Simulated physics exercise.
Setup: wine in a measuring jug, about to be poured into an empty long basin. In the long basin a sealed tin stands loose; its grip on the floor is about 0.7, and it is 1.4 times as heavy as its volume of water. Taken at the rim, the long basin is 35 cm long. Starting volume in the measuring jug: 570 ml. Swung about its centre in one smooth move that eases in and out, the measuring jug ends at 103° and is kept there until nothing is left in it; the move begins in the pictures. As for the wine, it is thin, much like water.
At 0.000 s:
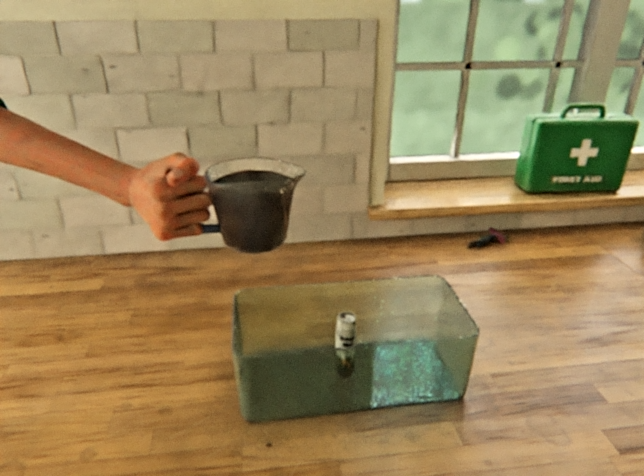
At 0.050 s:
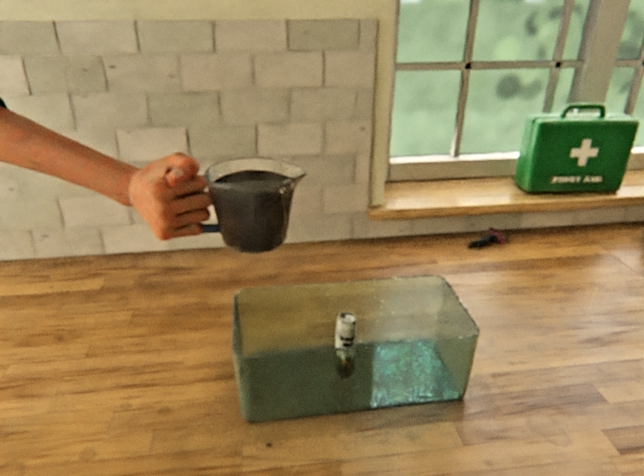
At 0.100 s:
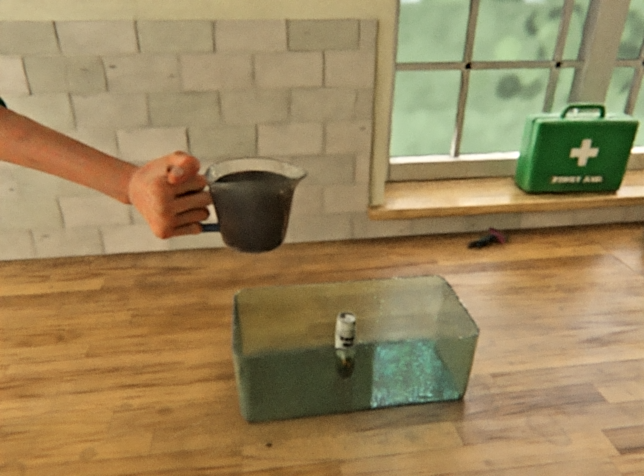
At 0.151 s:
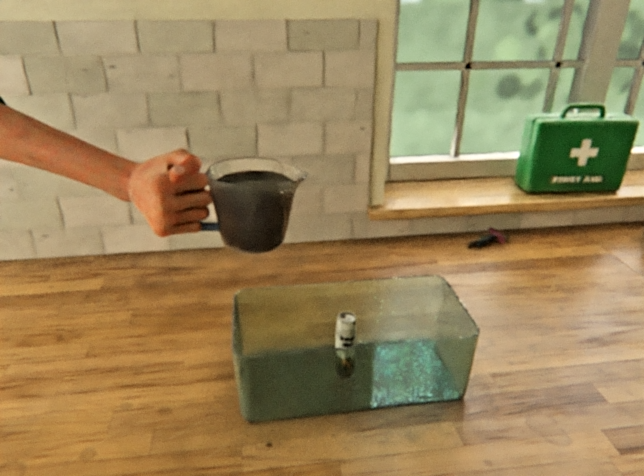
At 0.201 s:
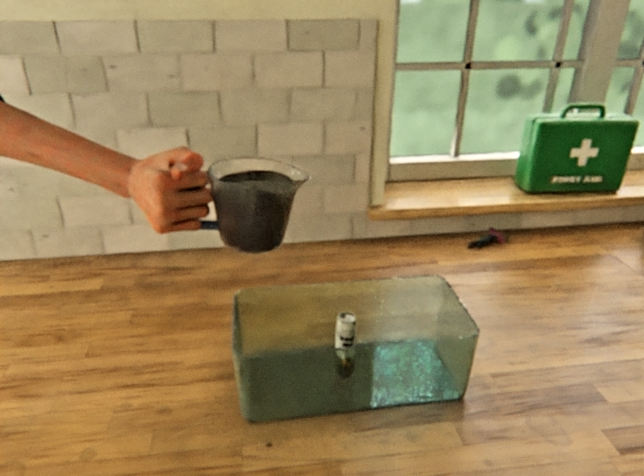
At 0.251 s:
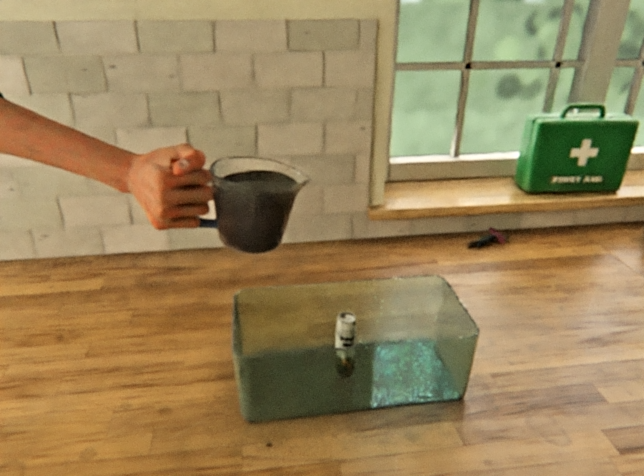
A hand holds a jug of dark liquid above a glass basin, tilting it slightly rightward.
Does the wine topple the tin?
My bet is it never capsizes.
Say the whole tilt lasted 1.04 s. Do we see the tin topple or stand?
Well, the tin simply holds firm.
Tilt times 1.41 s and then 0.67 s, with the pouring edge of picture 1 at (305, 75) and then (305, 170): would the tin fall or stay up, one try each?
Trial 1 - tin stays standing; trial 2 - tin tips.
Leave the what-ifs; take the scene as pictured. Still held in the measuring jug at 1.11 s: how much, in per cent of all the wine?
16 per cent or thereabouts.
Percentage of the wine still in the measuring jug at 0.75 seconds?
About 74 per cent.
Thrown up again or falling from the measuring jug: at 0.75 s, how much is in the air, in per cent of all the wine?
Roughly 20 percent.
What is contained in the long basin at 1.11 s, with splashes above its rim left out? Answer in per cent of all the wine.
Roughly 62 per cent.
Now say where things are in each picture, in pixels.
It leans 0°; its right rim is at (307, 171); the wine meets the walls at (211, 183) and (294, 179); the long basin's rim runs from (234, 322) to (461, 303); the tin's top is at (346, 320), in the first picture.
It leans 0°; its right rim is at (307, 171); the wine meets the walls at (211, 183) and (294, 179), in the second picture.
It leans 1°; its right rim is at (308, 172); the wine meets the walls at (211, 183) and (294, 180), in the third picture.
It leans 3°; its right rim is at (309, 173); the wine meets the walls at (212, 182) and (295, 181), in the fourth picture.
It leans 5°; its right rim is at (310, 175); the wine meets the walls at (214, 183) and (296, 180), in the fifth picture.
It leans 8°; its right rim is at (311, 178); the wine meets the walls at (215, 184) and (299, 181), in the sixth picture.
After 0.75 s the tilt is 57° and 74 per cent is still to pour; the tin stands where it began.
After 1.11 s the tilt is 92° and 17 per cent is still to pour; the tin stands where it began.
After 1.50 s the tilt is 103° and 0 per cent is still to pour; the tin stands where it began.
After 1.91 s the tilt is 103° and 0 per cent is still to pour; the tin stands where it began.
In the end the tin stands where it began.
